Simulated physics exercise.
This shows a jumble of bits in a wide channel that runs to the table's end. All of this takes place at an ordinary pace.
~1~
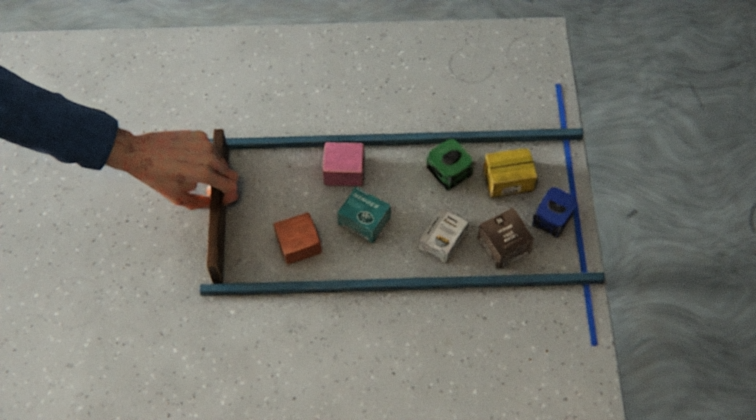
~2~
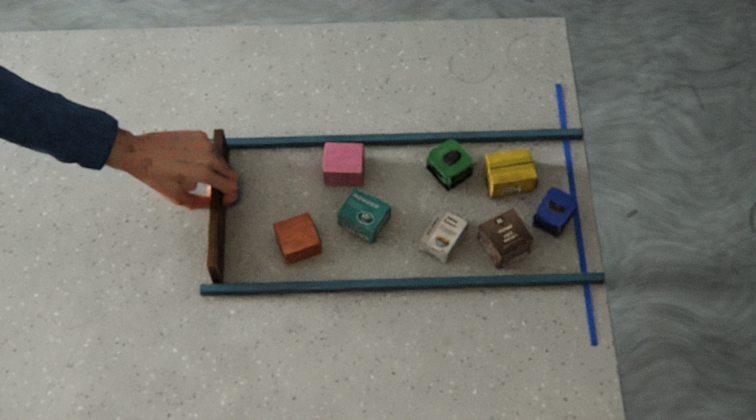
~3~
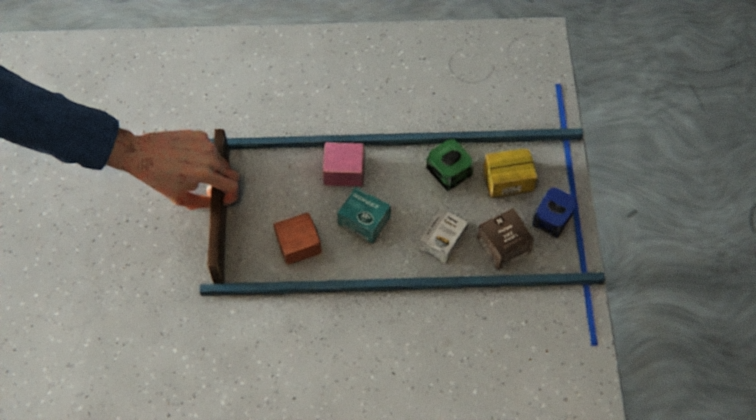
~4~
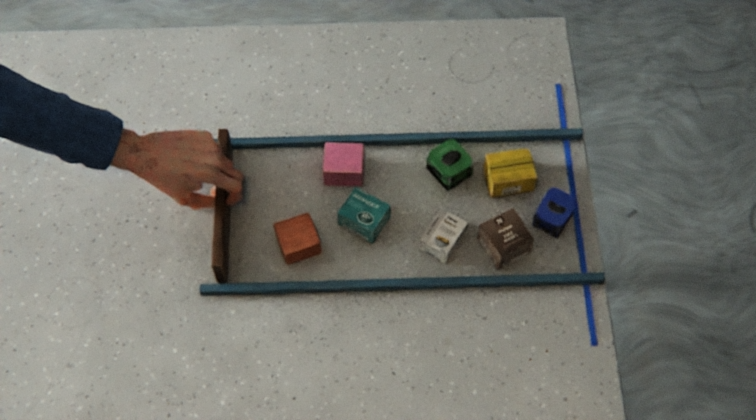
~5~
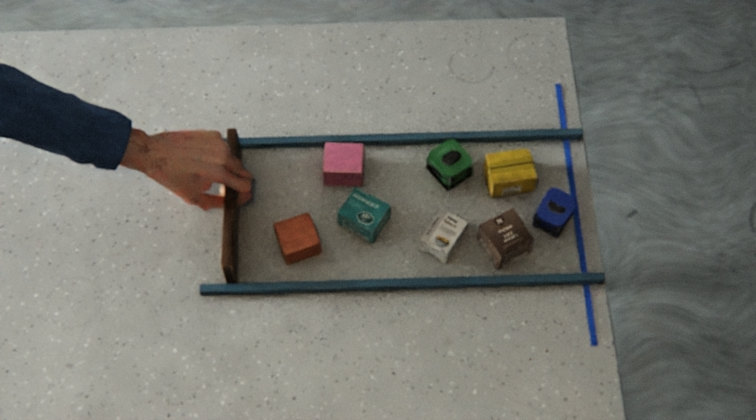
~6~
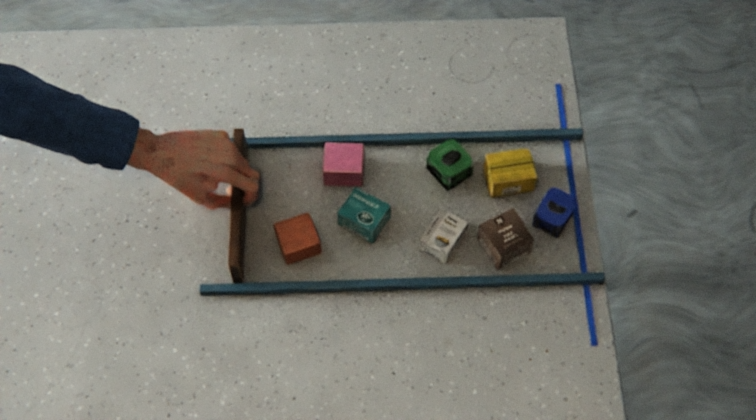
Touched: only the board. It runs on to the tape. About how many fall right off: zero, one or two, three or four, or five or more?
Once the push stops, five or more will be gone from the table.
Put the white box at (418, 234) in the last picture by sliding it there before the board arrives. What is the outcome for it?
That one drops down.
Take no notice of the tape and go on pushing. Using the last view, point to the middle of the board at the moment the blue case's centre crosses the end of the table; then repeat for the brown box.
For the blue case, about (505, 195); for the brown box, about (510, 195).
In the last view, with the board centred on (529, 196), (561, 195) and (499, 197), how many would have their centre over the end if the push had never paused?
Respectively, 3, 5 and 1.
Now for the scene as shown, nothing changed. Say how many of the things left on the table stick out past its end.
It would come to 3.
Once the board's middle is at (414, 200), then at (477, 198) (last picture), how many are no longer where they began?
First 7, then 8.
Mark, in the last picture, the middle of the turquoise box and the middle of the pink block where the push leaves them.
Listed as asked: First (597, 194), and then (590, 156).
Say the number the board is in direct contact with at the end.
At rest, 3 are in contact.
Early on, none off yet; blue case at rest near (555, 213); yellow box at rest near (510, 173); brown box at rest near (505, 239).
Finally, the number that fall off is five or more; lost, white box, green case, brown box, yellow box and blue case.
